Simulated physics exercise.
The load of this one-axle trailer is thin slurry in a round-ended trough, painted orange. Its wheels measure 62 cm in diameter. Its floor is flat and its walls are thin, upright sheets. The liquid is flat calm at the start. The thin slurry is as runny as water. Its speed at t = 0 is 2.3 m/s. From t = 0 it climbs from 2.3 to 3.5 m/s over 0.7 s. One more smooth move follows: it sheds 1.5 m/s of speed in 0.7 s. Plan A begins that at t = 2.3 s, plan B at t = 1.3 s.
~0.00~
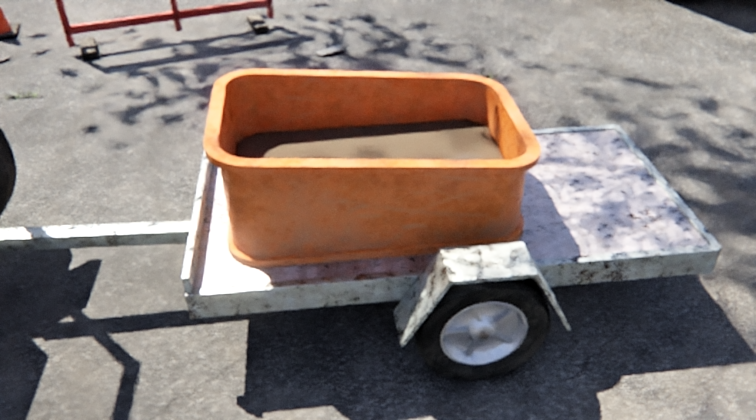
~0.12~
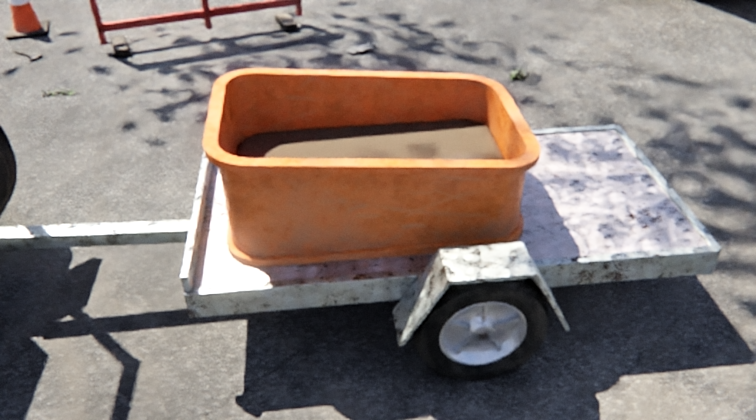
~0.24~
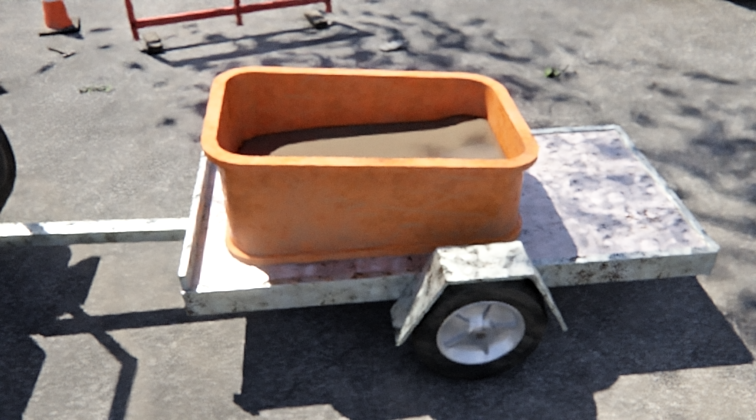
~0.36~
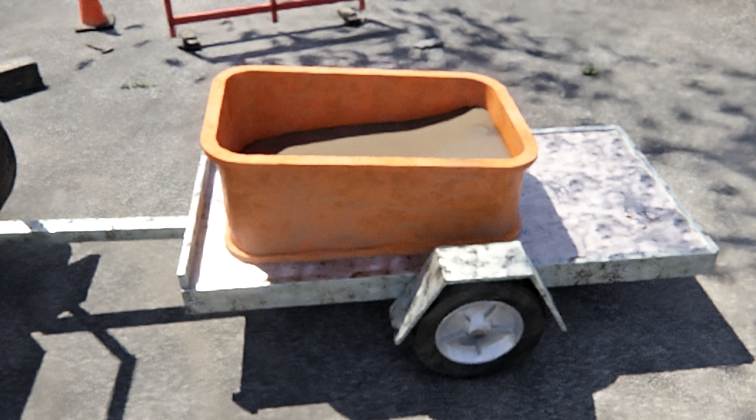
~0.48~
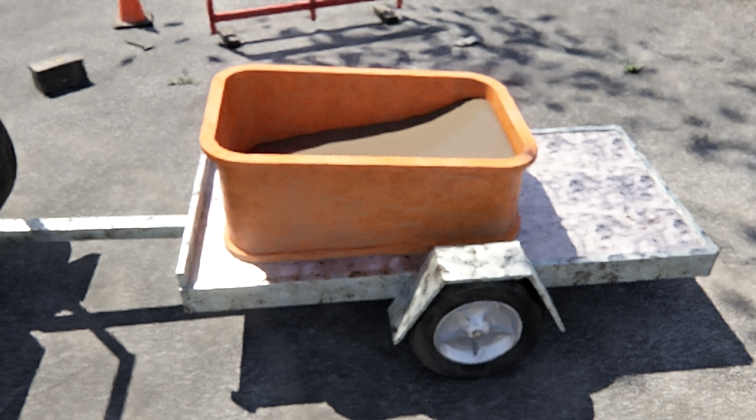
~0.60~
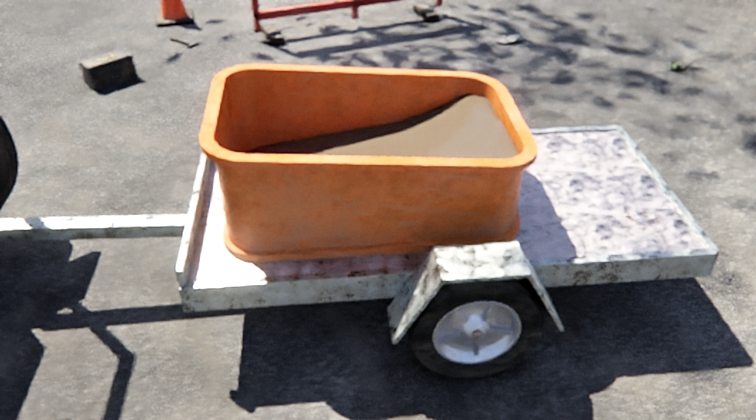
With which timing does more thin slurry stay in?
Better to take A.
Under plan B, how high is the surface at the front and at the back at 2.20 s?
Front 42 cm, back 2 cm.
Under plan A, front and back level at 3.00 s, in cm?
Front 36 cm, back 12 cm.
For plan A, 3.00 s in, it stands 12 cm high behind and 36 cm in front; all of it is still inside.
For plan A, 5.99 s in, all of it is still inside.
For plan B, 2.20 s in, it stands 2 cm high behind and 41 cm in front; 3 per cent has gone over the front.
For plan B, 4.99 s in, 4 per cent has gone mostly over the front, some over the back, 9 of 218 litres.
